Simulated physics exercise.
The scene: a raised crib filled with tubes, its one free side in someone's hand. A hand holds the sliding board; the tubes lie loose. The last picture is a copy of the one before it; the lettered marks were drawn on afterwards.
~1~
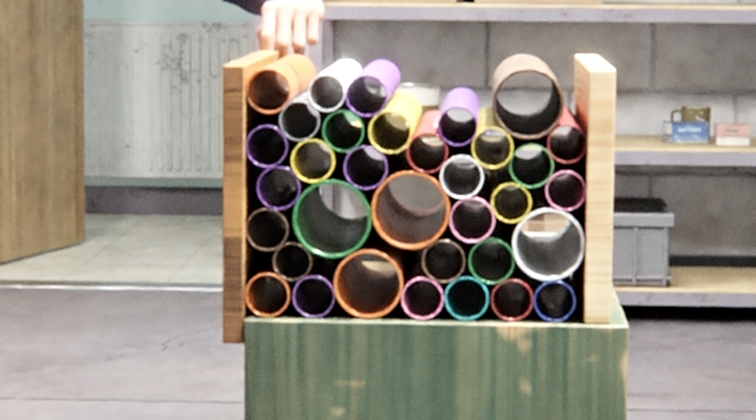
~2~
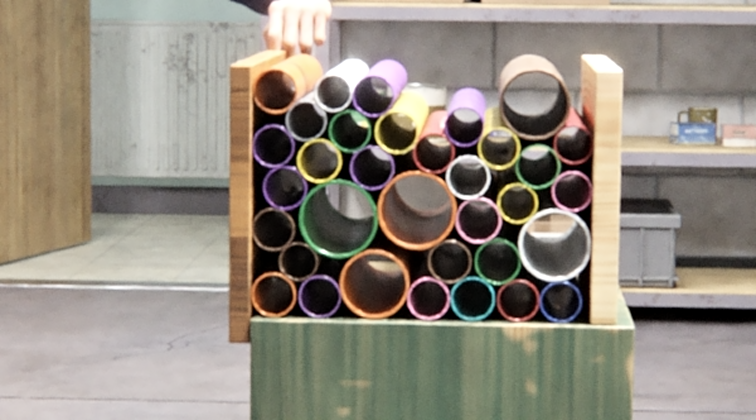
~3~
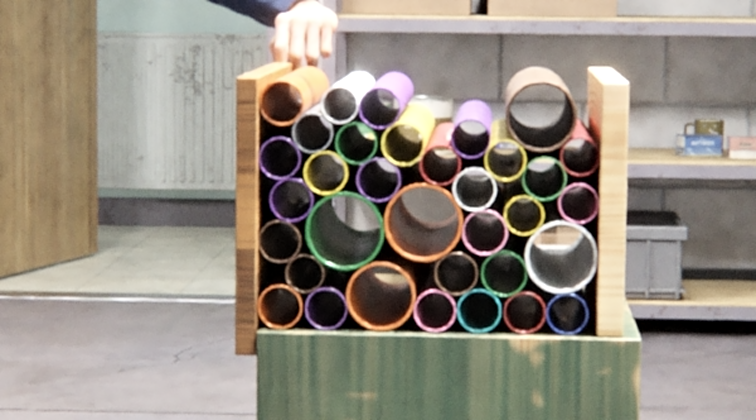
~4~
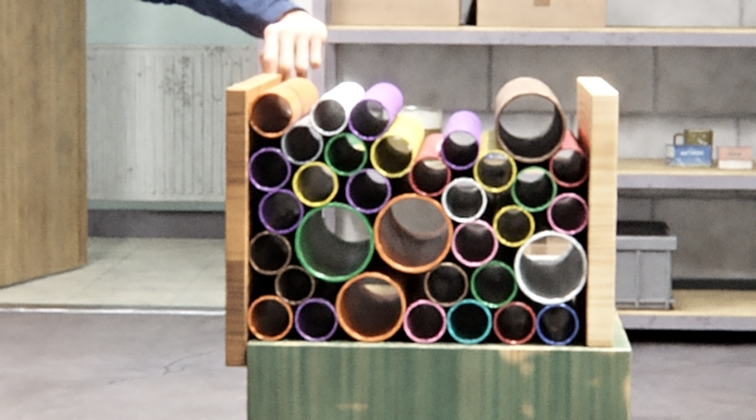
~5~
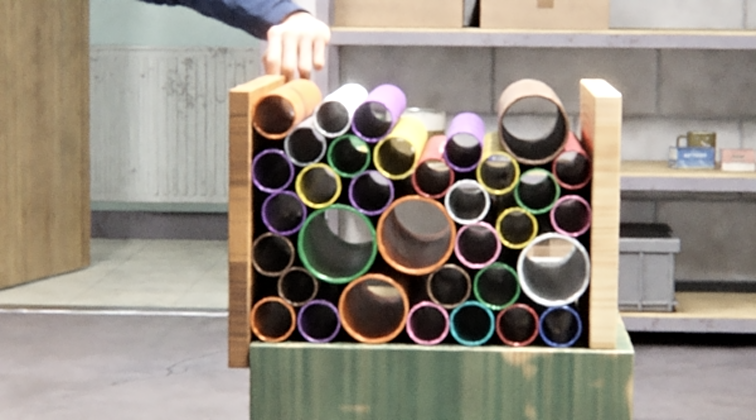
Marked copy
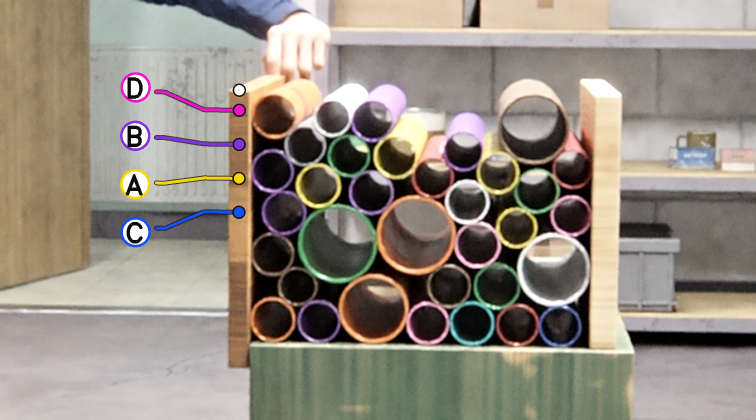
At first, a hand rests on top of the left wooden board beside a stack of colourful, loose tubes in a raised crib. The view wobbles slightly and drifts upward, showing more of the dark blue sleeve, while the hand, boards and tubes show no clear movement through to the end.
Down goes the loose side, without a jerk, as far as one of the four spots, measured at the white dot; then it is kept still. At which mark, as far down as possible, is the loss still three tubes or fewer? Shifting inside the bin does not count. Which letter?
It can be let down to A.
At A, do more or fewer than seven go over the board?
It loses fewer than seven.
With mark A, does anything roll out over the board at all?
Yes.
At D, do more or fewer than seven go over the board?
It loses fewer than seven.
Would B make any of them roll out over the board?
No, at B.
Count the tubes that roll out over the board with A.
It comes to one.
On the marked copy, A at (239, 178); B at (239, 144); C at (239, 212); D at (240, 110); the white dot at (240, 90).
Taking A. A third of the way, top of the board (251, 137).
Two thirds of the way, top of the board (251, 178).
When it is over, top of the board (251, 178), one out over the board.
As for the rest, B none out over the board; C four out over the board; D none out over the board.
